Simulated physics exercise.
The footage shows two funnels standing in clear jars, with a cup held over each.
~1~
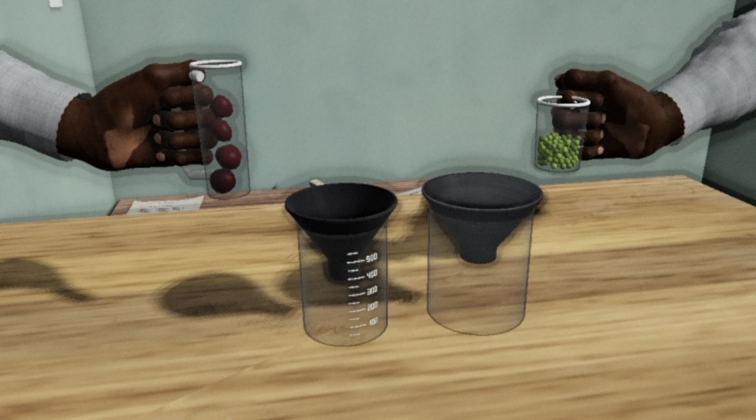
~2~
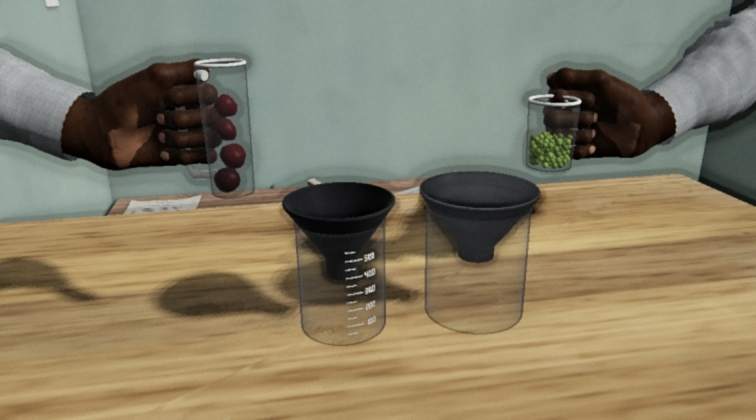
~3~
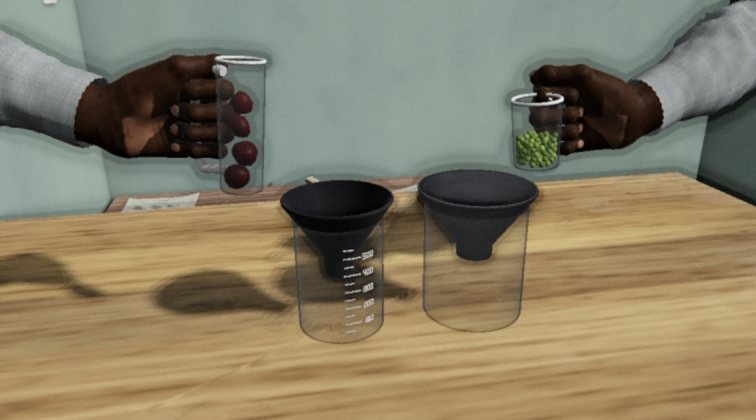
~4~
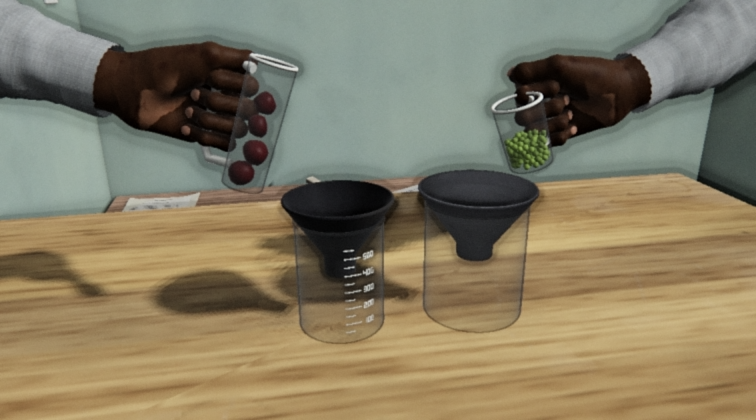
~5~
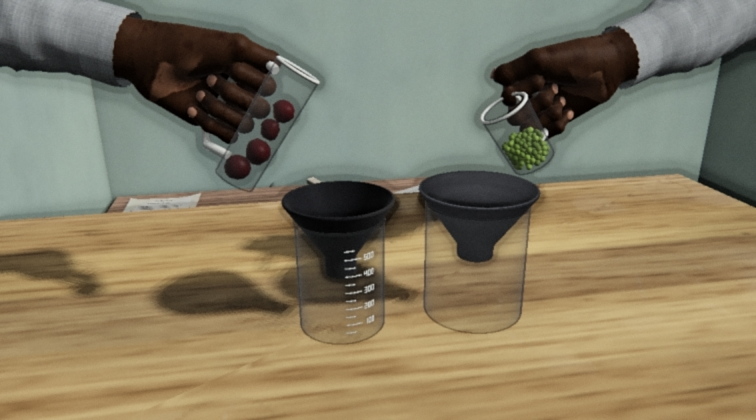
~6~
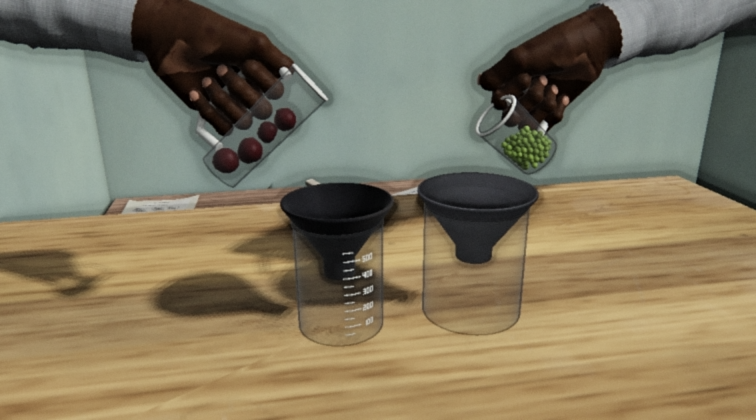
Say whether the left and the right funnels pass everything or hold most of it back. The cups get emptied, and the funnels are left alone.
My prediction: Left funnel: Drains completely, right funnel: Drains completely.
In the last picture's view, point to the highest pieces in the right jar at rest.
Top at rest: Approx. (503, 296).
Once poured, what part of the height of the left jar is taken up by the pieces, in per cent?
Near 20 per cent.
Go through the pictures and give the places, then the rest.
The first frame shows left funnel near (342, 209), outlet at (344, 274), about one piece wide; left cup near (223, 131), holding dried cherries; right funnel near (481, 198), outlet at (478, 257), about 6 pieces wide; right cup near (560, 134), holding dried peas.
The second frame shows left cup near (227, 130), upright; right cup near (551, 133), upright.
The third frame shows left cup near (241, 127), tipped 5°; right cup near (536, 132), tipped 5°.
The fourth frame shows left cup near (258, 126), tipped 18°; right cup near (524, 134), tipped 18°.
The fifth frame shows left cup near (266, 126), tipped 33°; right cup near (519, 135), tipped 33°.
The sixth frame shows left funnel near (337, 209), outlet at (340, 273); left cup near (264, 128), tipped 48°; right funnel near (477, 198), outlet at (473, 257); right cup near (517, 137), tipped 48°.
Then, 0.25 s on from there, left, the whole lot still in the cup; right, the whole lot still in the cup.
Then, 0.52 s on from there, left, the whole lot still in the cup; right, all but a few still in the cup, only a few in or over the funnel.
Then, 0.84 s on from there, left, near half still in the cup, near half in or over the funnel; right, a little still in the cup, near half in or over the funnel, near half down in the jar.
In the end, left, the whole lot down in the jar; right, the whole lot down in the jar.
